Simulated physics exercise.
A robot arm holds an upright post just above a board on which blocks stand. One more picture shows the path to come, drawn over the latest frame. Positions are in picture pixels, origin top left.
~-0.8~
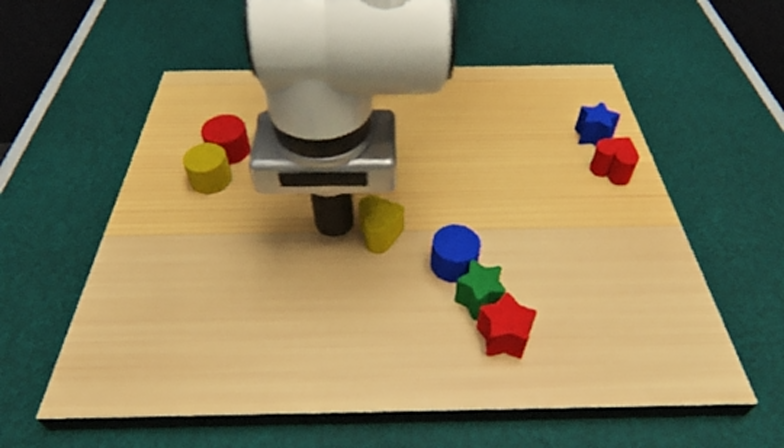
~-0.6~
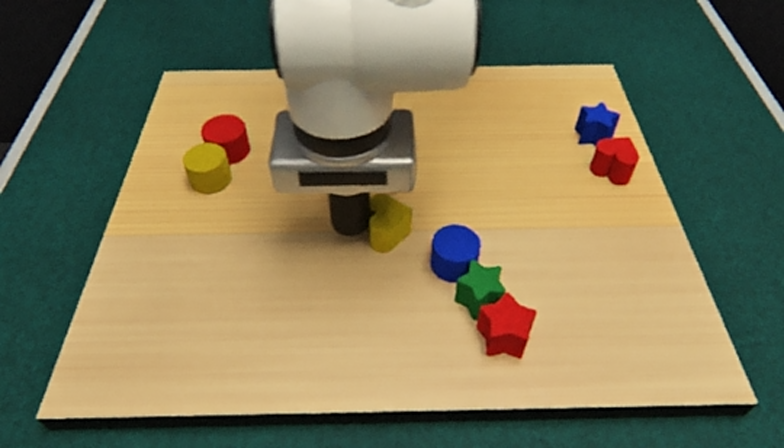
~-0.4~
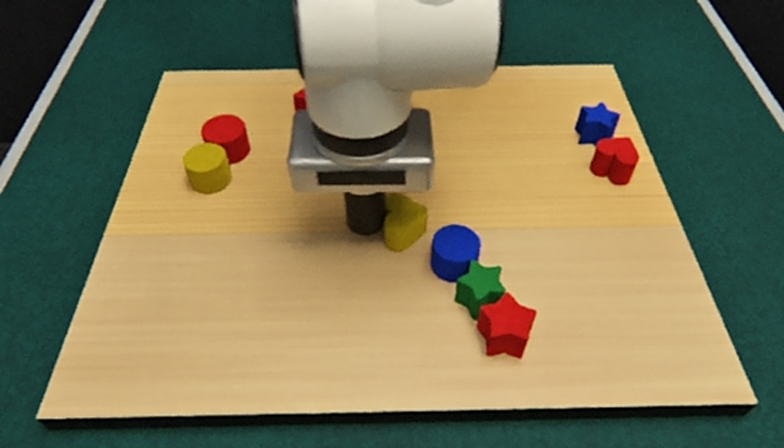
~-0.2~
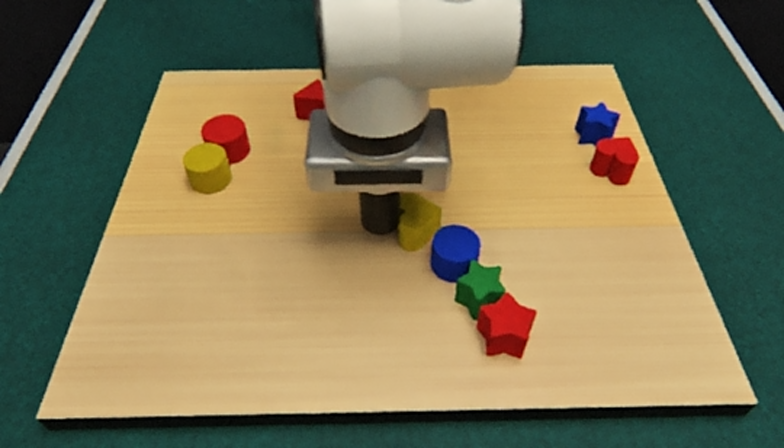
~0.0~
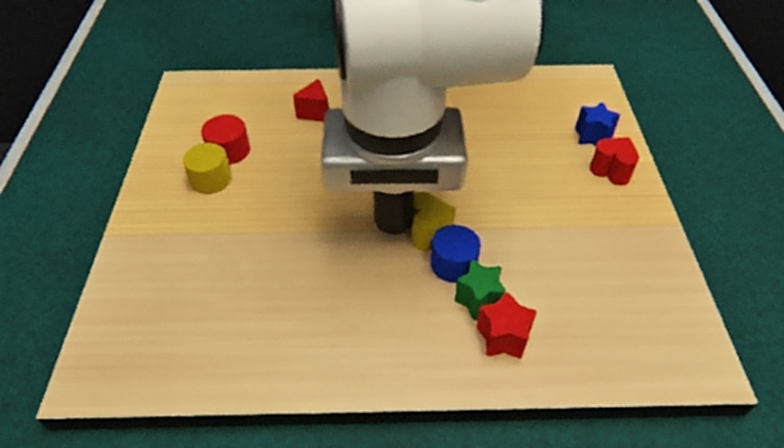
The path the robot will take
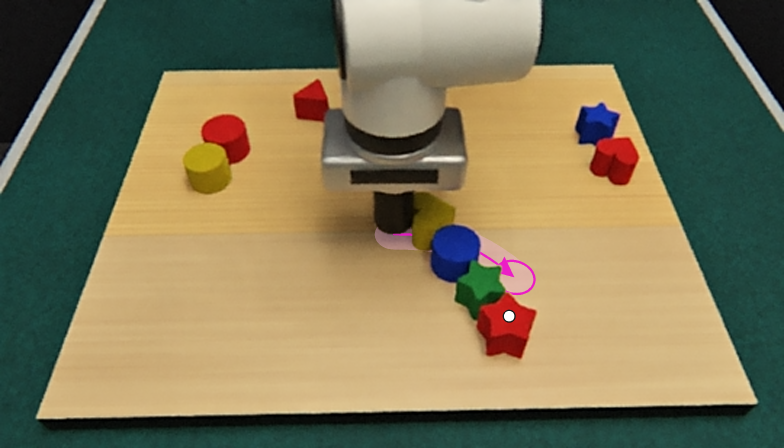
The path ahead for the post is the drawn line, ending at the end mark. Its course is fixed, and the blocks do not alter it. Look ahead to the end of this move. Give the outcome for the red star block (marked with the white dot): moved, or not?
It does get moved.
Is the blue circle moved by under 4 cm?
Final answer: No.
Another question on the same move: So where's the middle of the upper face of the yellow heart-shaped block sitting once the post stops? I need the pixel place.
That would be at about pixel (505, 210).
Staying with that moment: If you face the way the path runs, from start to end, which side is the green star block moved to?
Off to the right side.
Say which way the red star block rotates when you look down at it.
The twist is anticlockwise.
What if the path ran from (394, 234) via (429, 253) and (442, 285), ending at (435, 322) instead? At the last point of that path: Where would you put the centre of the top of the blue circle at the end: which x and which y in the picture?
It should be at (491, 250) by then.
Drawn move, from (394, 234) over (437, 237) and (478, 252) to (514, 277); the dot is on the red star block.
The first path, step by step. One third of the way, post (439, 223); yellow heart-shaped block (473, 207), turned 10° anticlockwise; blue circle (474, 246); green star block (485, 284).
Two thirds of the way, post (481, 238); yellow heart-shaped block (503, 209), turned 45° anticlockwise; blue circle (498, 265); green star block (484, 298); red star block (517, 328).
At the end, post (518, 263); yellow heart-shaped block (505, 210), turned 55° anticlockwise; blue circle (519, 294); green star block (479, 310), turned 45° clockwise; red star block (518, 341), turned 25° anticlockwise.
